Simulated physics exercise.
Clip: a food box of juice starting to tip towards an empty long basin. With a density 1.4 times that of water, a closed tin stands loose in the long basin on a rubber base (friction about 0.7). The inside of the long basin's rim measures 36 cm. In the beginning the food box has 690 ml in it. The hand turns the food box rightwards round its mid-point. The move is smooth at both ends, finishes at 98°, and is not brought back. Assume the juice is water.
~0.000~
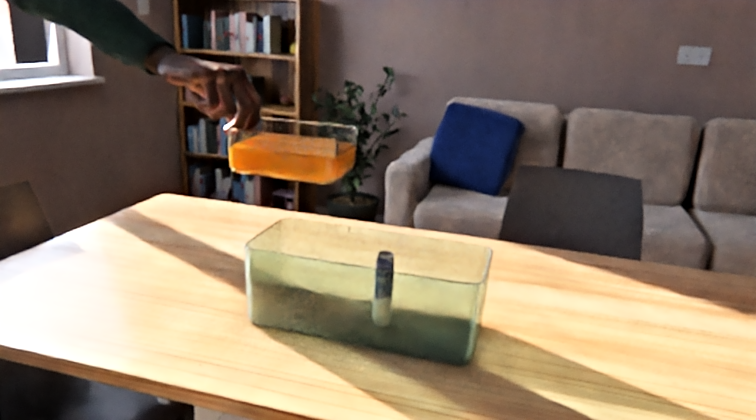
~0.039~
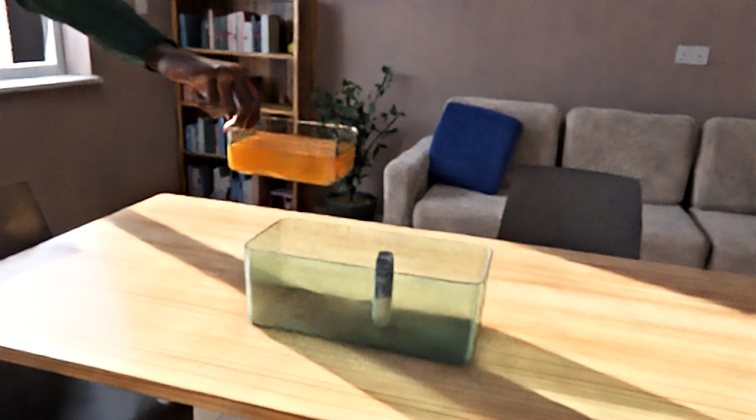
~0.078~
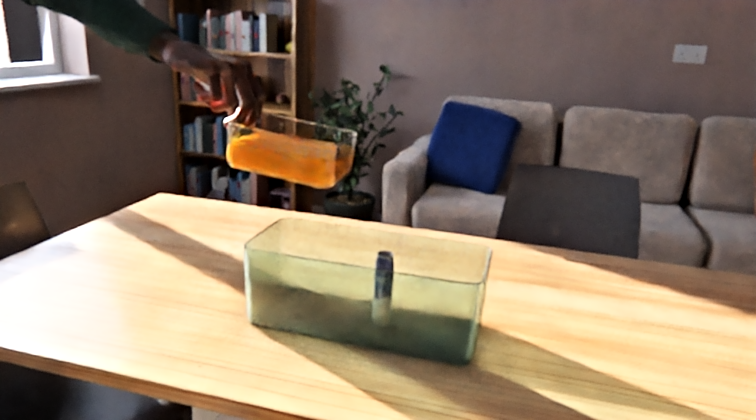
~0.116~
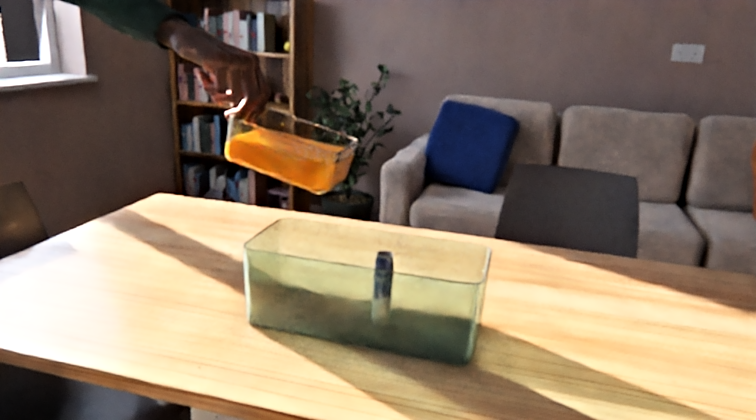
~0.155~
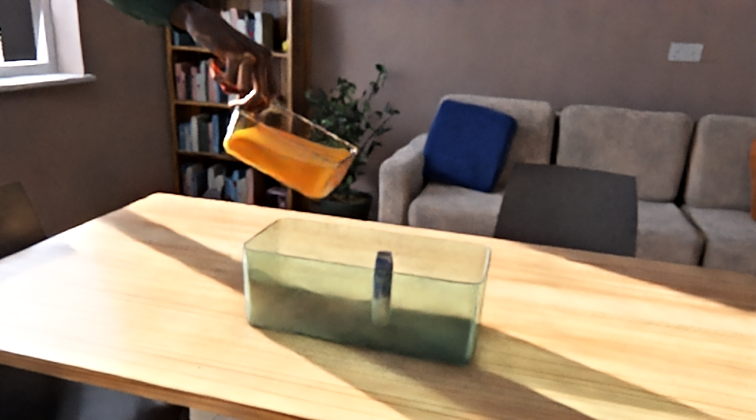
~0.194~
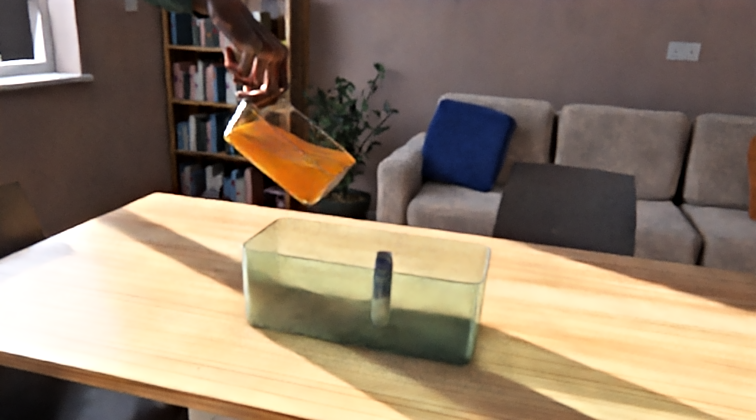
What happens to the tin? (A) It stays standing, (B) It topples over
It topples over (B).
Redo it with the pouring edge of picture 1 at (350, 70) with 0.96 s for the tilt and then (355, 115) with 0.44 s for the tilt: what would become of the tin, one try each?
Run one: It does not tip. Run two: It does not tip.
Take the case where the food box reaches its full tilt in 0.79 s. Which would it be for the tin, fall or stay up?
Well, the tin simply holds firm.
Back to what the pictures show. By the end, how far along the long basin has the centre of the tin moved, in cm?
7.0 cm.
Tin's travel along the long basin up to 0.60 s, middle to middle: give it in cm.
About 1 cm.
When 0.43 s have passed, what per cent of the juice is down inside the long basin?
38 %, roughly.
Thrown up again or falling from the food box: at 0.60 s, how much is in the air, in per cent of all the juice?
Roughly 4 %.
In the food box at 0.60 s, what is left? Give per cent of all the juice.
Close to 4 in a hundred.
Then, 0.43 s in, the tilt is 95° and 14 per cent is still to pour; the tin stands where it began.
Then, 0.60 s in, the tilt is 98° and 4 per cent is still to pour; the tin leans 4°.
Then, 0.78 s in, the tilt is 98° and 1 per cent is still to pour; the tin leans 5°.
Then, 0.98 s in, the tilt is 98° and 0 per cent is still to pour; the tin leans 16°.
Finally, the tin lies on its side.
